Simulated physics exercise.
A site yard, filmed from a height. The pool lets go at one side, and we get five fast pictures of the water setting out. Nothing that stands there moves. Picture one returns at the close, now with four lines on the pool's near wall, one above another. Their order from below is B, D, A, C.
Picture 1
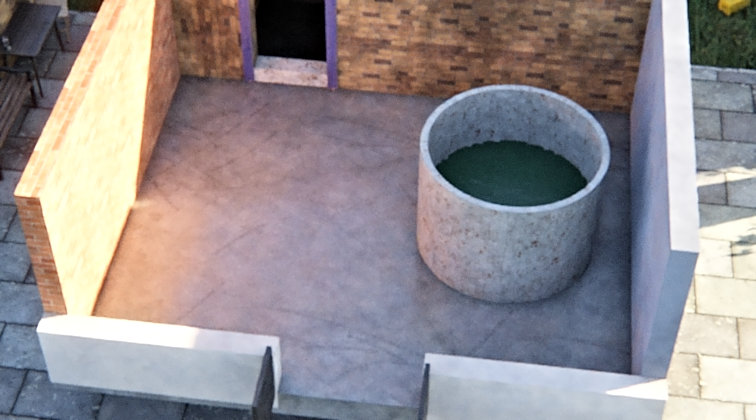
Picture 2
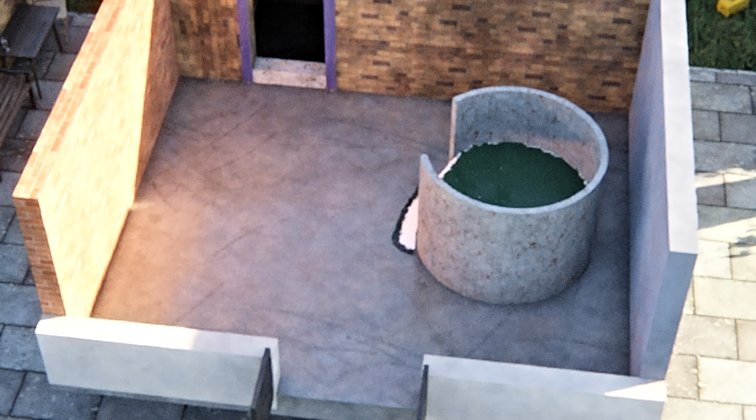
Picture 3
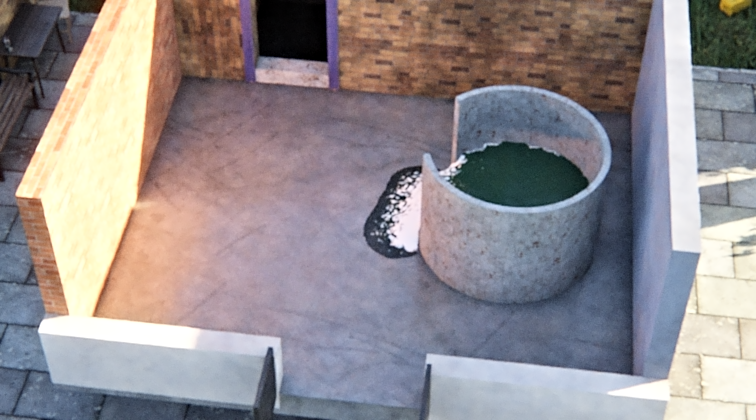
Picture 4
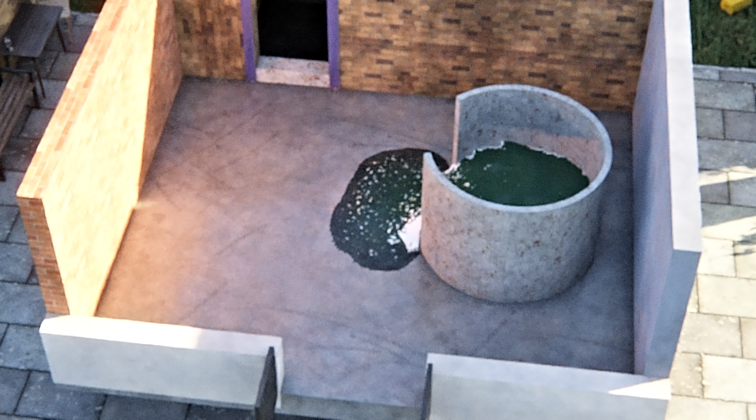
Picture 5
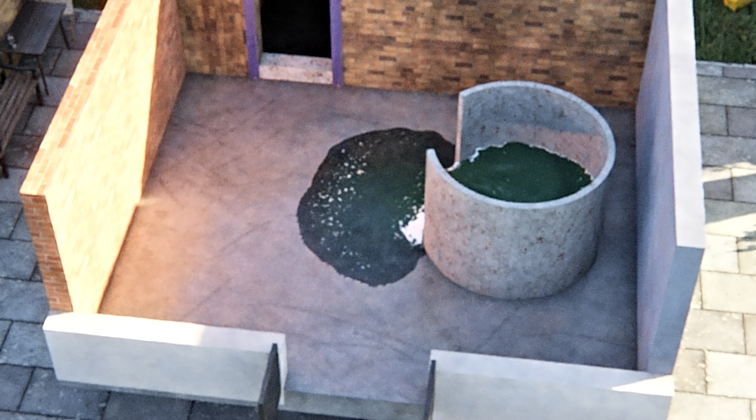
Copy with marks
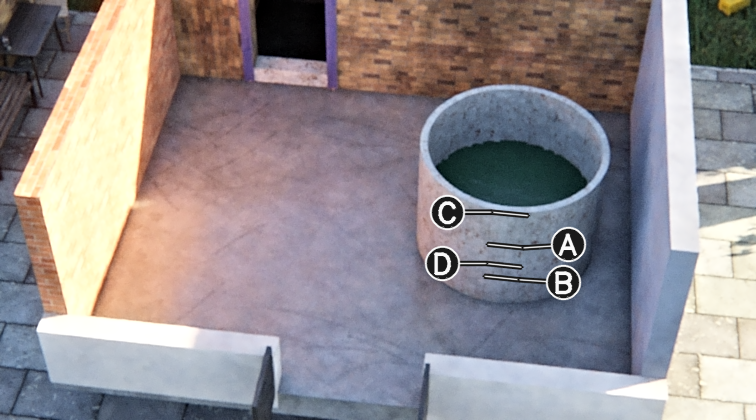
A walled yard with a smooth grey-brown floor is seen from above, with brick walls at the left and back and pale low walls along the front beside an open gate. A round, speckled grey concrete pool of dark green water stands at the right, and a purple-blue-framed doorway is at the back. The pool's left side opens, and foaming water pours out and spreads leftward in a widening dark green patch.
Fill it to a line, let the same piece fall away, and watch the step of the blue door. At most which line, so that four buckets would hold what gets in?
The answer is level A.
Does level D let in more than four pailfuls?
No, not at all.
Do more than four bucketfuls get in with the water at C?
Yes, it does.
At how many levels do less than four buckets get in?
Three of the four.
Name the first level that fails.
C it is.
On the marked copy, A at (505, 246); B at (502, 278); C at (509, 213); D at (503, 265); from the bottom up B, D, A, C.
With A, a bucket or two gets in.
With B, nothing gets over.
With C, about 9 bucketfuls get in.
With D, nothing gets over.
